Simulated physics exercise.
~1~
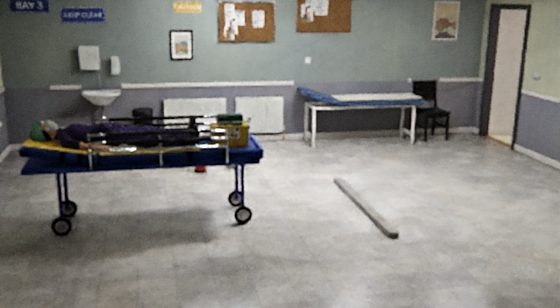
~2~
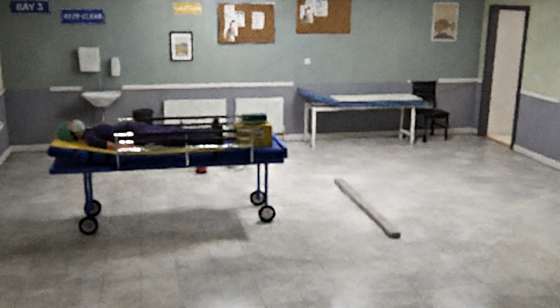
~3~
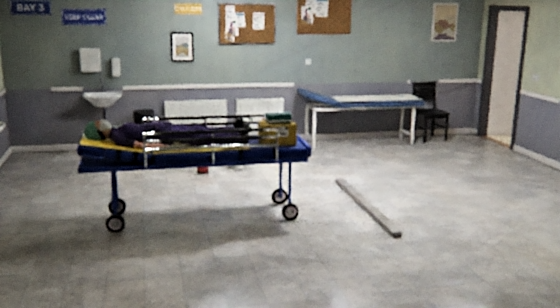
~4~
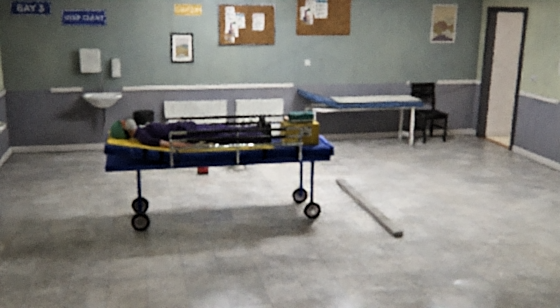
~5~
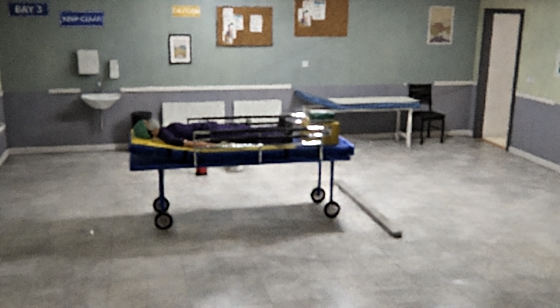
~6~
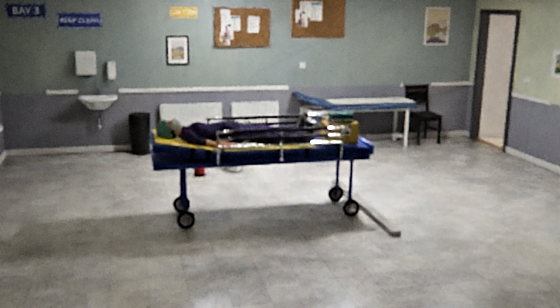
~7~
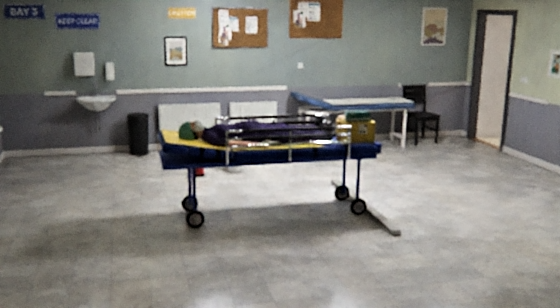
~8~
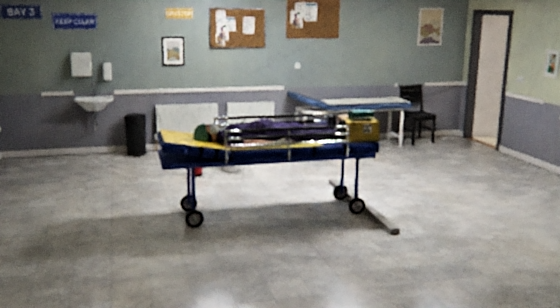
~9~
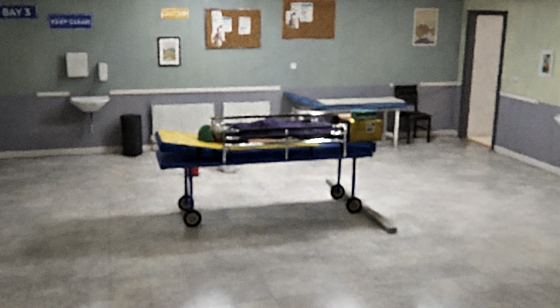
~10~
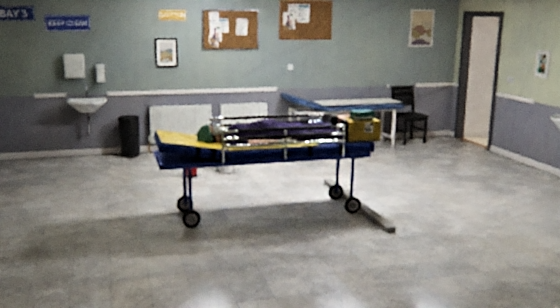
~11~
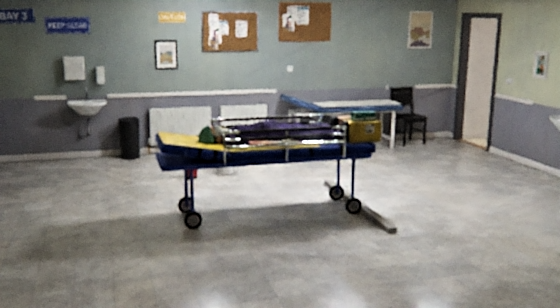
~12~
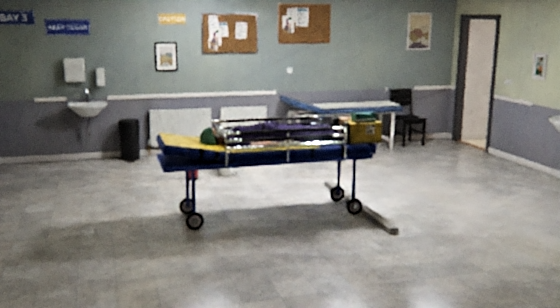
In a dim hospital bay with a sink, noticeboards and a second bed by the back wall, a person in dark clothes lies on a blue wheeled trolley, feet pointing right. A yellow holdall with a teal box on top sits near the feet. The trolley rolls steadily right across the grey floor toward a low sill, then stops short there without tipping. The person slides a little farther toward the foot end, baring yellow sheet behind the head, then comes to rest. The holdall, teal box and an upright brown monitor all remain aboard.
